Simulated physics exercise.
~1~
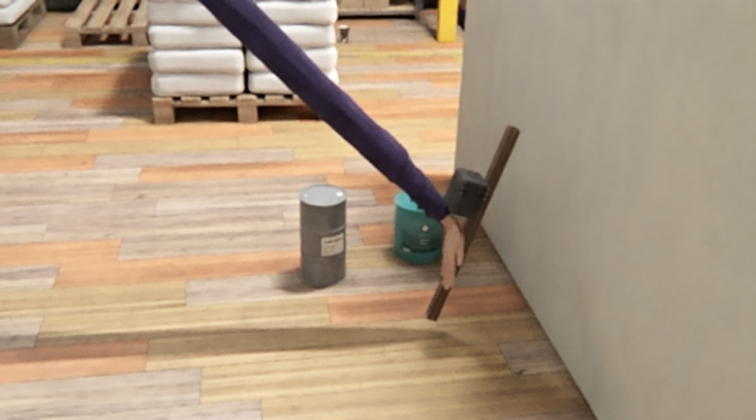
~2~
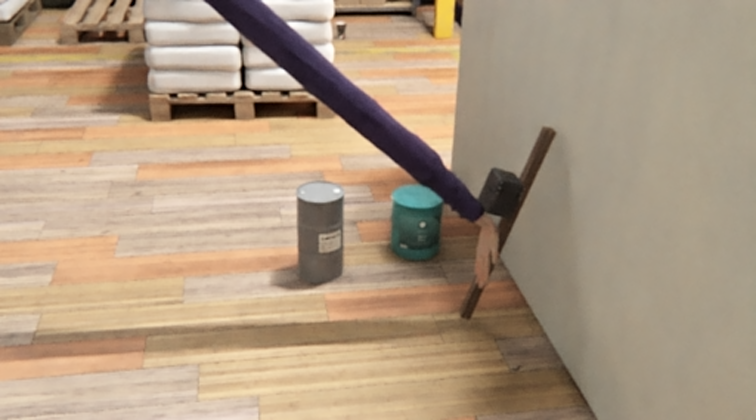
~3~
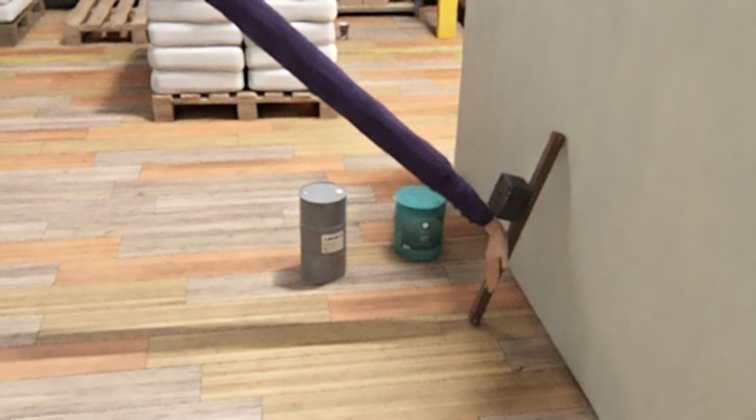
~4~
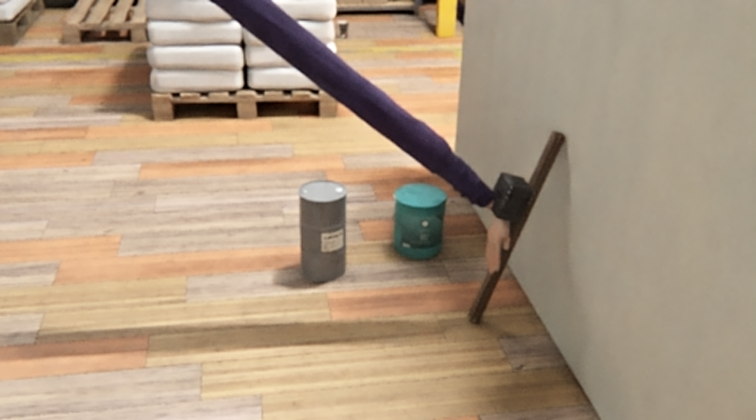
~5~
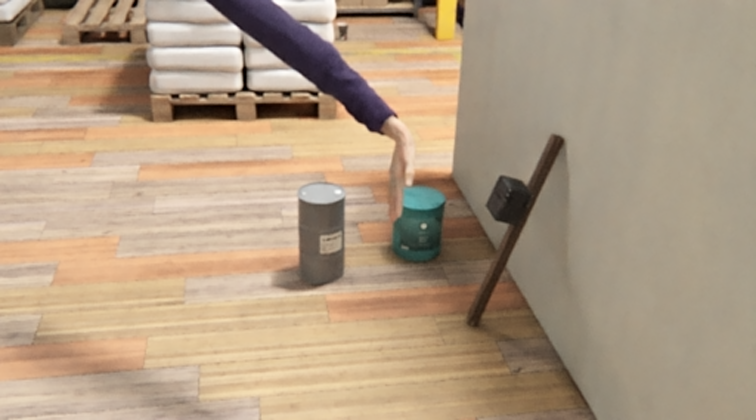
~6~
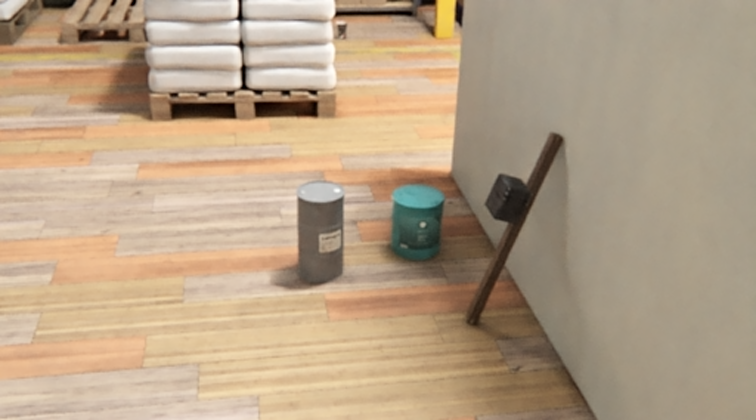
The video shows a hand moving a brown pole with a dark block attached to the right and leaning it against a pale wall, near a grey canister and a turquoise pail. The hand lets go and withdraws, and the pole stays leaning, at rest.
